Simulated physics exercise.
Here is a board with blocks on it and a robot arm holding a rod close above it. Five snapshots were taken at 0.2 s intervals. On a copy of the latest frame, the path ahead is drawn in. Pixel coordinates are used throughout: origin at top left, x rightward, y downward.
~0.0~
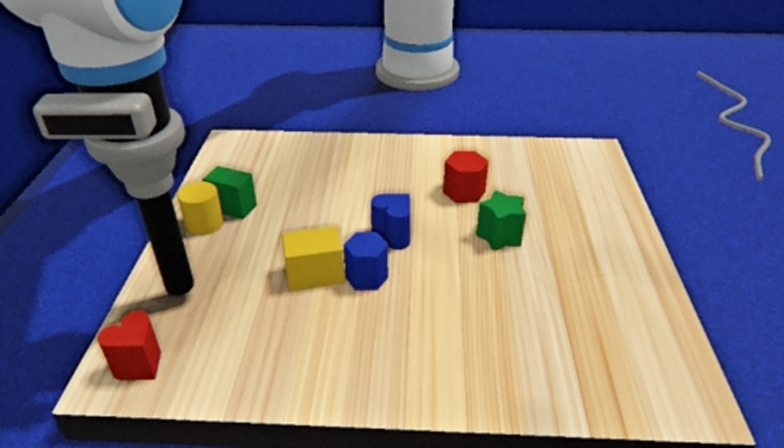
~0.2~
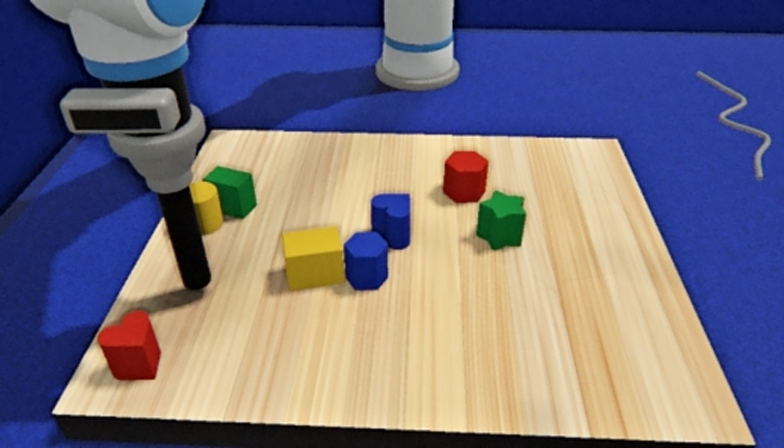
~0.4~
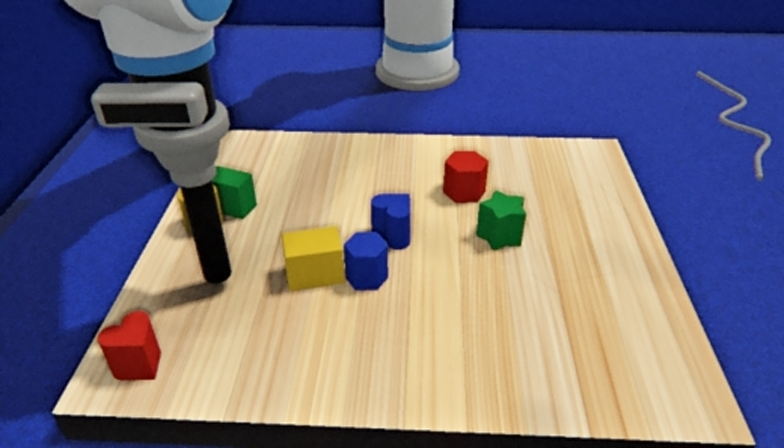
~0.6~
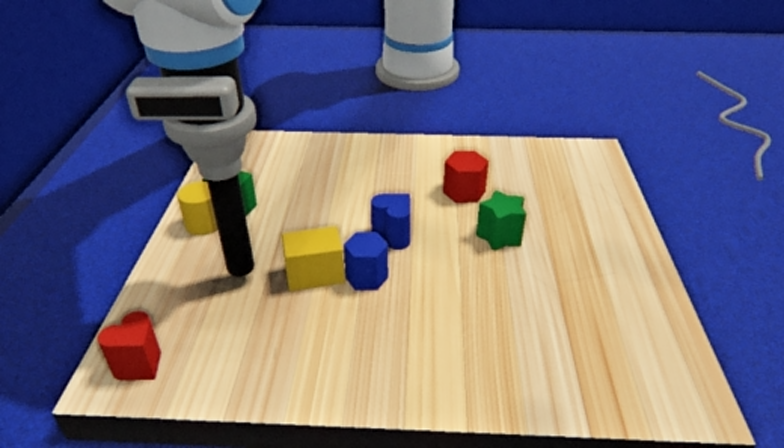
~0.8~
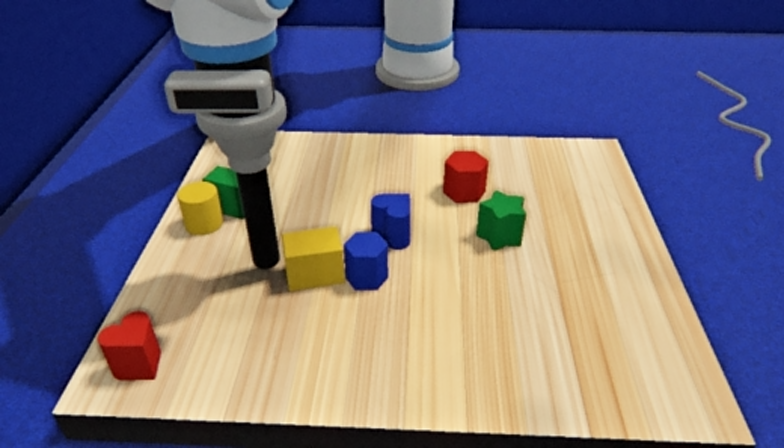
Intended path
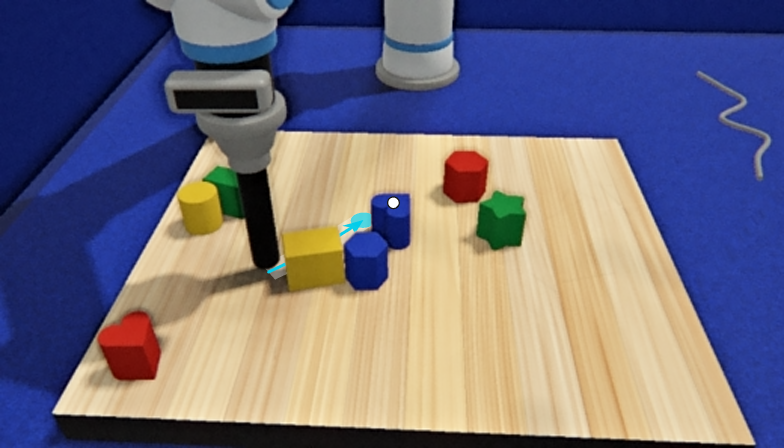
On a pale wooden board scattered with red, yellow, green and blue blocks, a robot arm holds a black rod near the left side. The rod glides steadily right and slightly away, passing in front of the yellow cylinder and green block, until it is close beside the yellow rectangular block, while every block stays still.
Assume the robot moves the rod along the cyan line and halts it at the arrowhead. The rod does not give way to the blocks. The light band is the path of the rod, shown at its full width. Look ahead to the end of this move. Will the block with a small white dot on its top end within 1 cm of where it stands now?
I'd say yes.
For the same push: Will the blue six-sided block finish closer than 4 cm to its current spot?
It seems so.
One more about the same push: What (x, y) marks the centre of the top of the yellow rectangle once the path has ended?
It will end up at (338, 234).
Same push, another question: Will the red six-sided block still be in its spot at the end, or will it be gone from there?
Here's my answer: The red six-sided block remains in position.
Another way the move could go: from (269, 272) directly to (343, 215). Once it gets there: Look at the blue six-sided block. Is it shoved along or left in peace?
That block is going to be left alone.
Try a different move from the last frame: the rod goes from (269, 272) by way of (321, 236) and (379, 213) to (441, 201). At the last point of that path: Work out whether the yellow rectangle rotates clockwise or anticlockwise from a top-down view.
It goes clockwise.
Drawn move, from (269, 272) via (320, 246), ending at (363, 220); the dot is on the blue heart-shaped block.
On the path given first. One third of the way, rod (304, 245); yellow rectangle (332, 237), turned 40° clockwise; blue six-sided block (379, 249), turned 15° anticlockwise.
Two thirds of the way, rod (335, 228); yellow rectangle (338, 234), turned 60° clockwise; blue six-sided block (384, 252), turned 20° anticlockwise.
At the end, rod (363, 210); yellow rectangle (338, 234), turned 60° clockwise; blue six-sided block (384, 252), turned 20° anticlockwise; blue heart-shaped block still; red six-sided block still.
